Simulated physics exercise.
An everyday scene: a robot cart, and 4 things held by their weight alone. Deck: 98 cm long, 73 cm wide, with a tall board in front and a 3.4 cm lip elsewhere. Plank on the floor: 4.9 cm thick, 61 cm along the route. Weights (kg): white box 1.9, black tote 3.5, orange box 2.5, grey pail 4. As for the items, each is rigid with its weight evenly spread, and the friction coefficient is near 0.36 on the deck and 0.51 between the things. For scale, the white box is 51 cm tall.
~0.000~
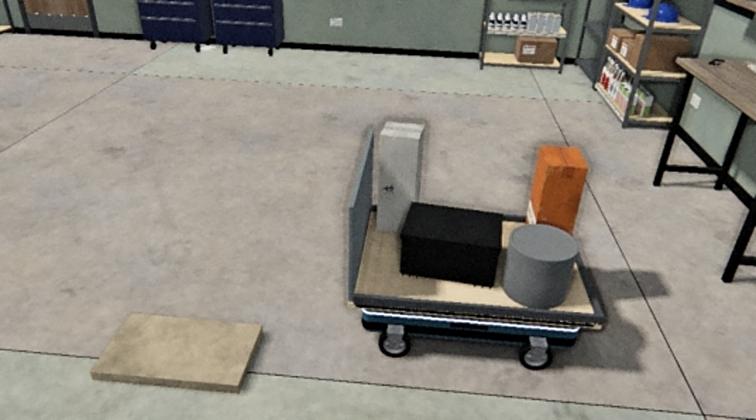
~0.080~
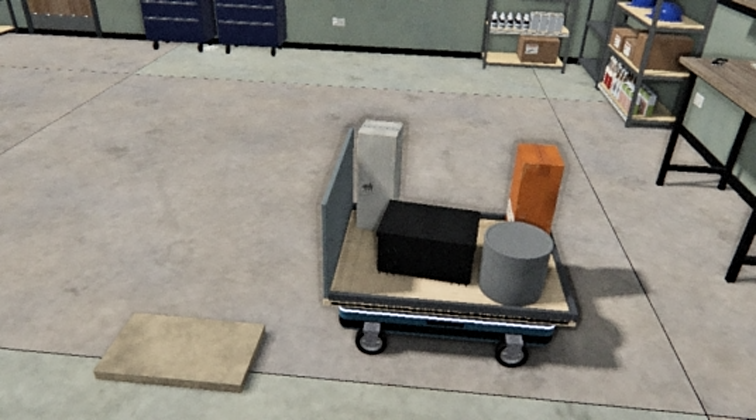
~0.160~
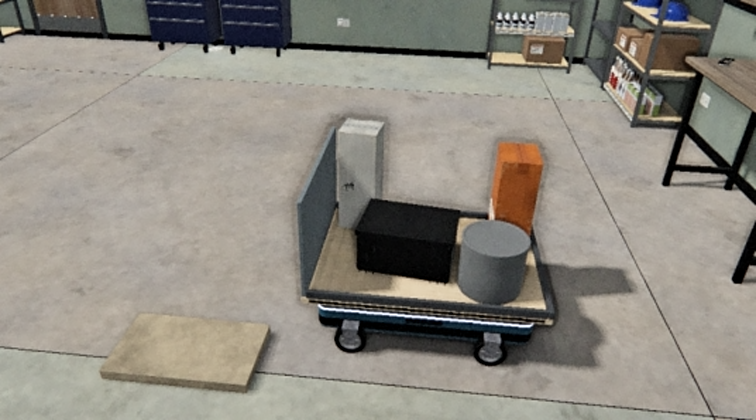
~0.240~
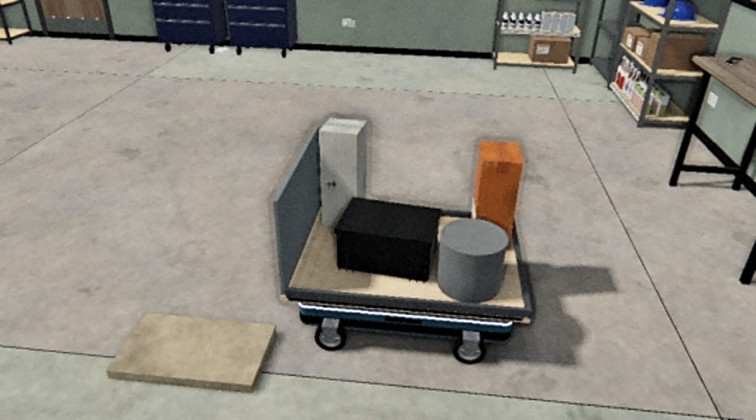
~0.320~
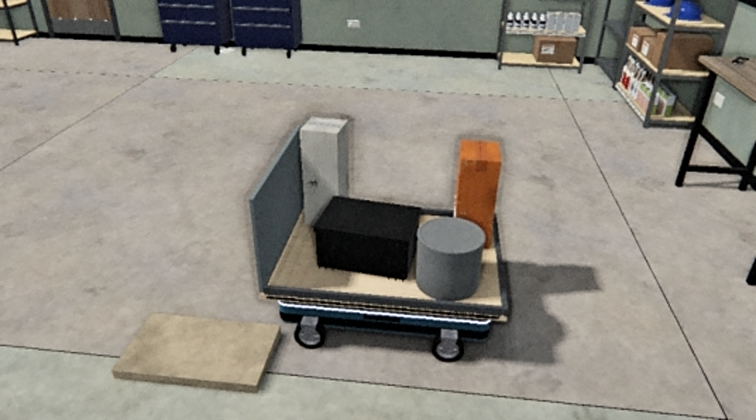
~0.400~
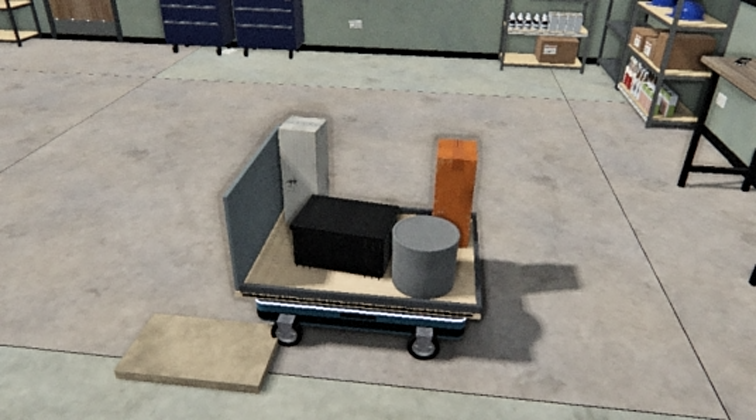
A workshop with a grey concrete floor is seen from slightly above, with blue cabinets, shelving and a dark-legged table toward the back and right. A low wheeled cart carries a white box, black tote, grey pail and orange box behind a tall board at its left end, while a tan plank lies at lower left. The cart rolls steadily left toward the plank, its load keeping its arrangement, as the view shifts very slightly.
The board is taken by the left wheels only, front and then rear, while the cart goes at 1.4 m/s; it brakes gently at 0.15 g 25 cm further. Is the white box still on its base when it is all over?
It is going to hold its posture.
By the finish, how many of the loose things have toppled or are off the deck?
My answer is 0.
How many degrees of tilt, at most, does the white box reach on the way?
Roughly 12 degrees.
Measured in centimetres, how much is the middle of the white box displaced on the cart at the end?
4 cm.
After 0.80 s, cart has run 112 cm; white box leaning 11° near (208, 155); black tote slid 3 cm; grey pail slid 2 cm.
After 1.10 s, cart has run 154 cm; white box leaning 5° near (109, 158); orange box leaning 13°; grey pail slid 4 cm.
After 1.70 s, cart has run 234 cm; white box slid 4 cm; black tote slid 4 cm; grey pail slid 3 cm.
At rest (3.3 s), all 4 in place, give or take 10 cm.
